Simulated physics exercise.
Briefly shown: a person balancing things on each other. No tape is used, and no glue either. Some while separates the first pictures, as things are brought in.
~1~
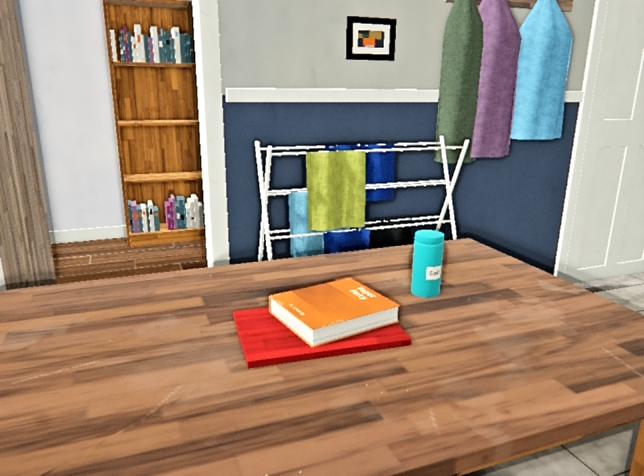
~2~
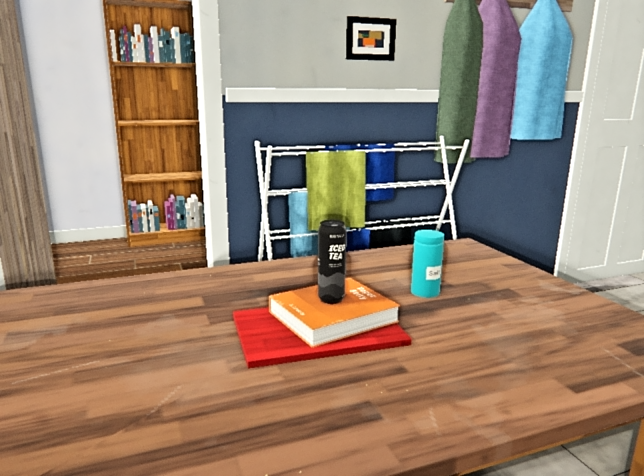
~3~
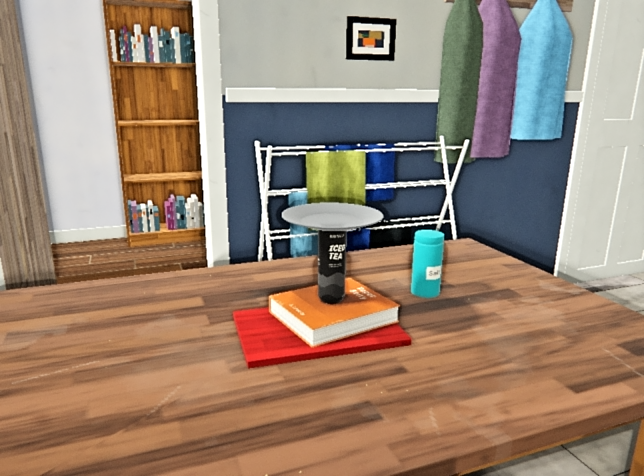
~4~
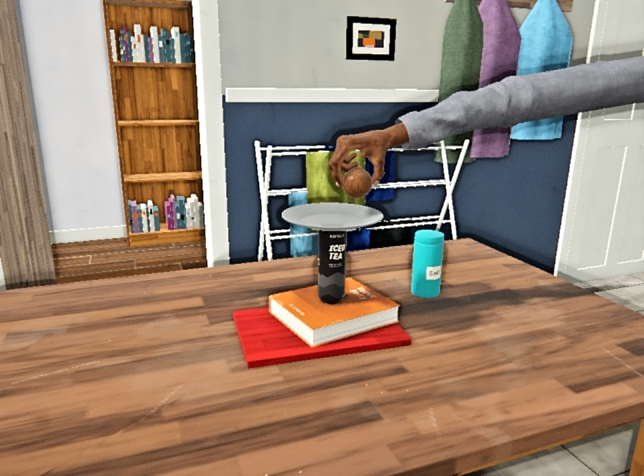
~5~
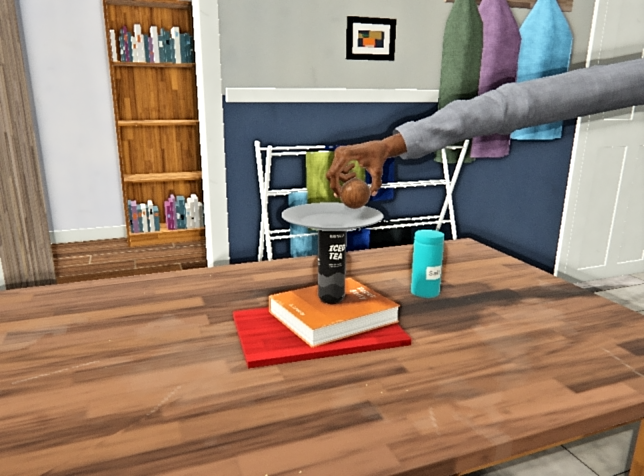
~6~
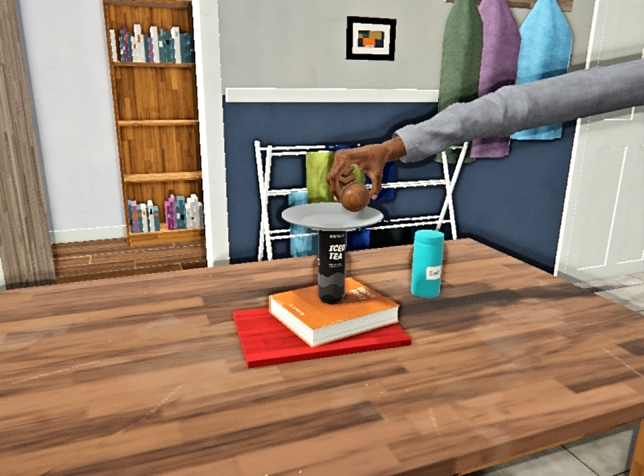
A hand lowering a brown onion onto a grey plate, after a black can and the plate appear stacked on an orange book.
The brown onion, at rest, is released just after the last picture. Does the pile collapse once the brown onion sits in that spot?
No, it stays up.
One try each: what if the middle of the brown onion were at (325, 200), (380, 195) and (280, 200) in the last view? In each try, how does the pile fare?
The pile remains standing the first time, collapses the second time and collapses the third time.
Then, 0.50 s past the last view, nothing moves.
Then, 1.10 s past the last view, brown onion resting near (355, 198).
Finally, all 6 still in place. Final places as the last picture's camera would see them, brown onion near (355, 198). The pile stays up.
